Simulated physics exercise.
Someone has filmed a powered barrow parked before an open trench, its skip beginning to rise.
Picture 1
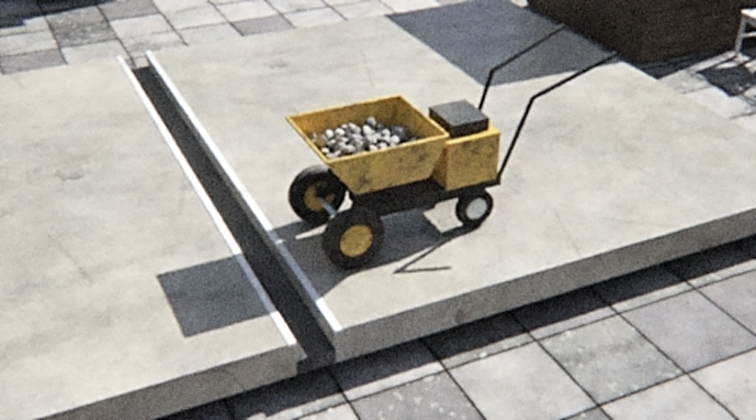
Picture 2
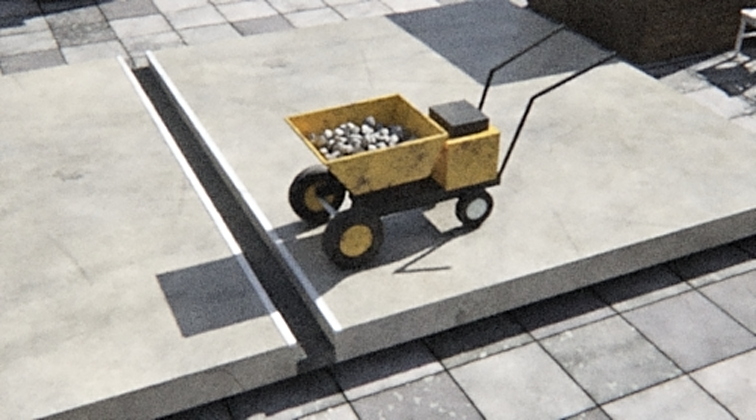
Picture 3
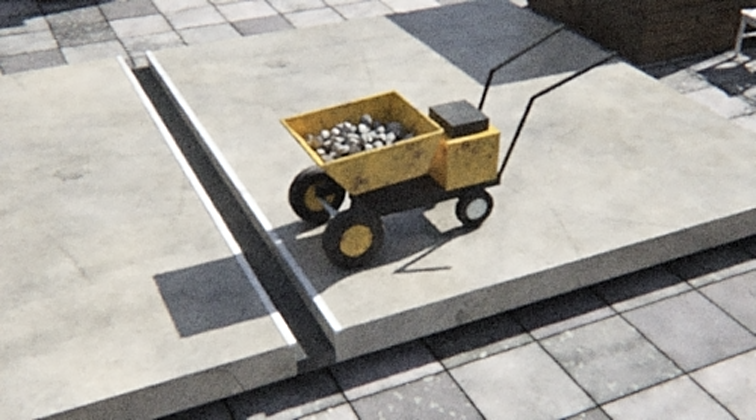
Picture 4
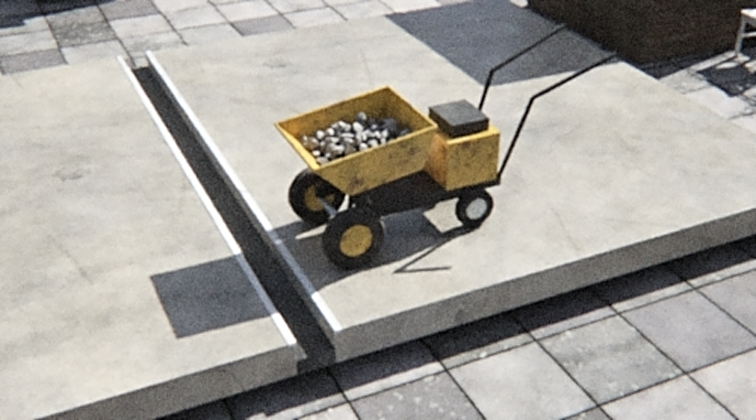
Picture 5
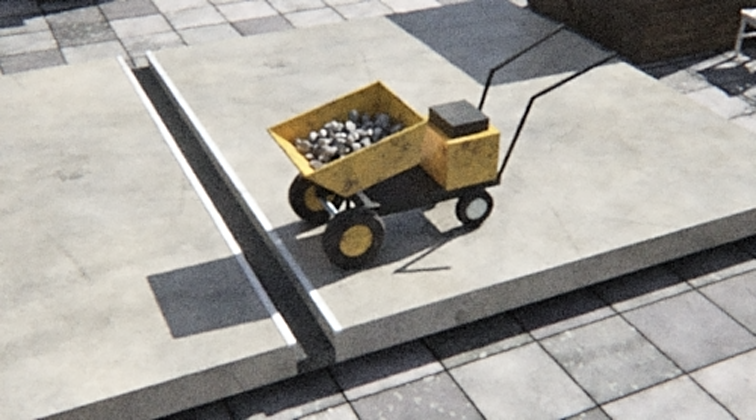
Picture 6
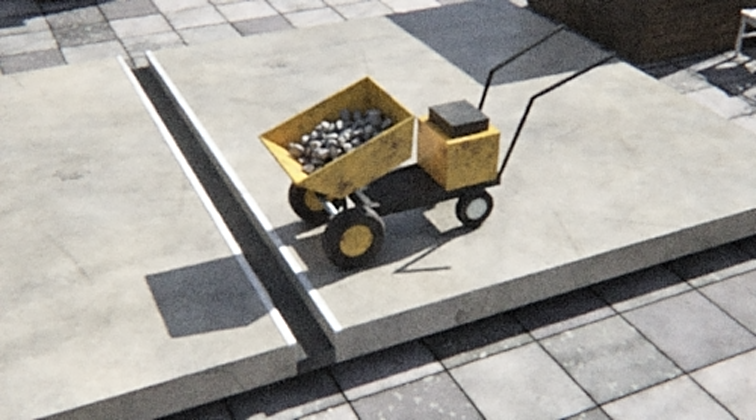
A yellow powered barrow stands beside a narrow trench as its stone-filled skip tilts forward.
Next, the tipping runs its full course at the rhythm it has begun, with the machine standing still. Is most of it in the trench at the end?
The trench takes less than half.
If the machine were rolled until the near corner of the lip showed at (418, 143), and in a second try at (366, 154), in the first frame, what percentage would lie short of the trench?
In turn 60 and 0 in a hundred.
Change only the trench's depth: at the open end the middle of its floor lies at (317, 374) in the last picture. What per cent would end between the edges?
Roughly 10 in a hundred.
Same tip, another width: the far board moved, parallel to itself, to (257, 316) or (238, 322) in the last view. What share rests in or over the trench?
Near 60 % and 90 %.
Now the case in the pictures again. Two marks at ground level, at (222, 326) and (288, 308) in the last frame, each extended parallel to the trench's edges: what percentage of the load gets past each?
In turn 10 and 70 in a hundred.
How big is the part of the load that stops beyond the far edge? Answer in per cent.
Some 70 per cent.
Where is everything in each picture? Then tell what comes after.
In the first picture, lip of the skip at (327, 163), level; top of the load at (366, 146), broken stones; first edge of the trench at (318, 299); far edge at (273, 312), the trench under half as wide as the skip, and about half as deep as wide.
In the second picture, lip of the skip at (325, 164), level; top of the load at (365, 146).
In the third picture, lip of the skip at (321, 166), tipped barely; top of the load at (367, 139).
In the fourth picture, lip of the skip at (314, 170), tipped a little; top of the load at (376, 138).
In the fifth picture, lip of the skip at (306, 176), tipped a little; top of the load at (378, 133).
In the sixth picture, lip of the skip at (297, 184), tipped clearly; top of the load at (369, 131); first edge of the trench at (318, 299); far edge at (273, 312).
Soon after the last picture, skip tipped steeply; all in the skip.
A little later, skip tipped right over; most in the skip; a small part beyond it.
Later still, skip tipped right over; about a third in the skip; a stray few in or heaped over the trench; about two thirds beyond it.
By the end, skip tipped right over; about a quarter in the skip; a small part in or heaped over the trench; about two thirds beyond it.
